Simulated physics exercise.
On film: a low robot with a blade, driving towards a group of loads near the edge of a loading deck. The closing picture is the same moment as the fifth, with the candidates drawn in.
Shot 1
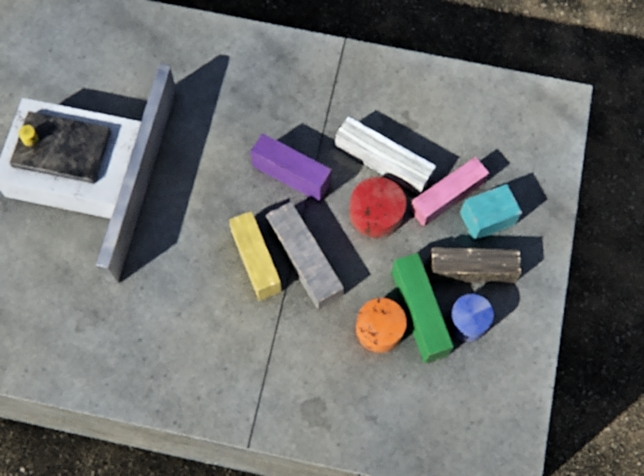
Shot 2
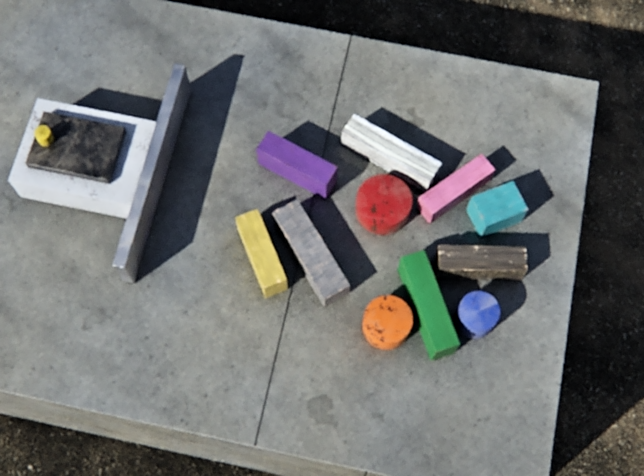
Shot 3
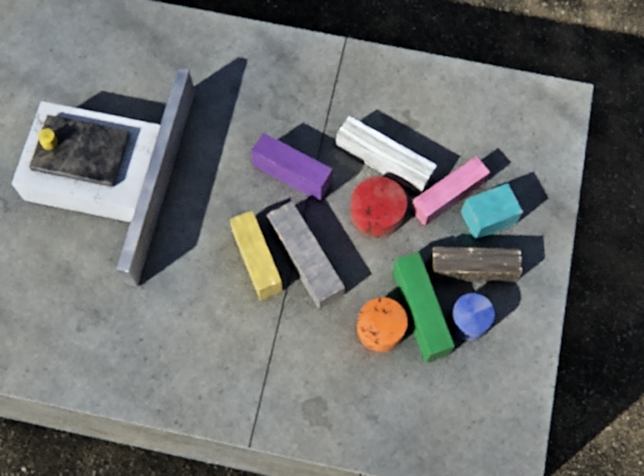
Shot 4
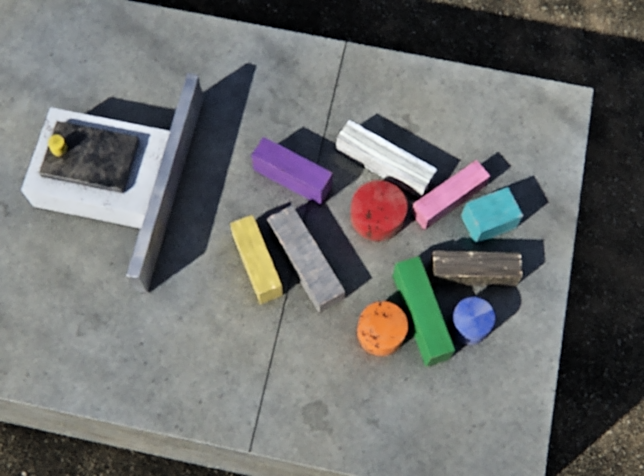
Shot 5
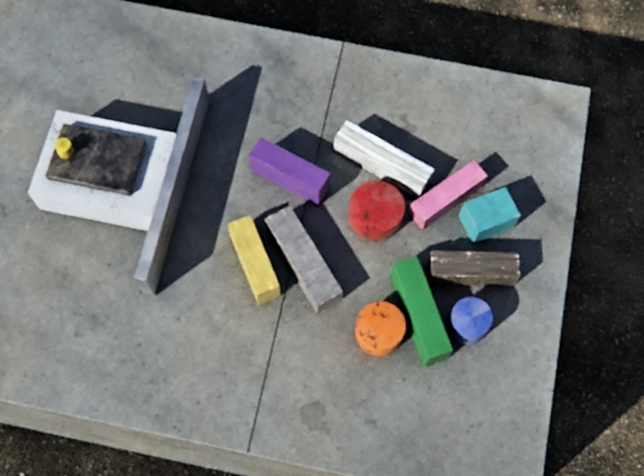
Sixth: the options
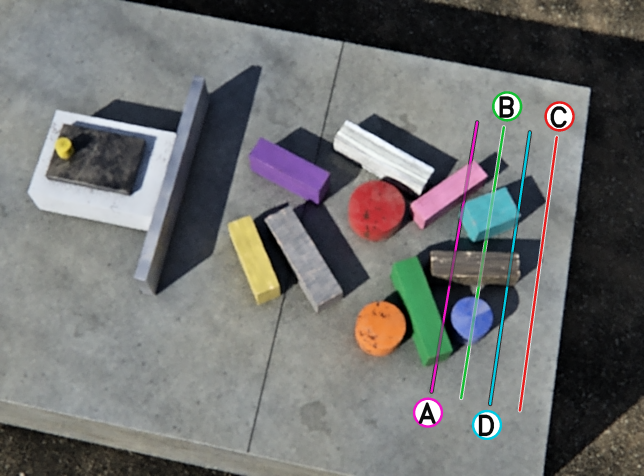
A low robot with a blade moves slightly right towards colourful blocks on a grey deck.
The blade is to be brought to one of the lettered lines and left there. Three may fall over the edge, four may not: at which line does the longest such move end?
It should halt at A.
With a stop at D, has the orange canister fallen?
No.
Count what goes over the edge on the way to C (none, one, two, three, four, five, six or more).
In all, six or more.
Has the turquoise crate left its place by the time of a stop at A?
Yes.
On the marked copy, A at (456, 250); B at (484, 255); C at (539, 266); D at (511, 261).
Taking A. A third of the way, robot (203, 180); purple bar (328, 180); yellow bar (276, 270).
Two thirds of the way, robot (305, 200); turquoise crate (539, 228); black bar (494, 276).
When it is over, robot (387, 216); turquoise crate over the edge; black bar over the edge; three fallen.
As for the rest, B drops four; C drops nine; D drops six.
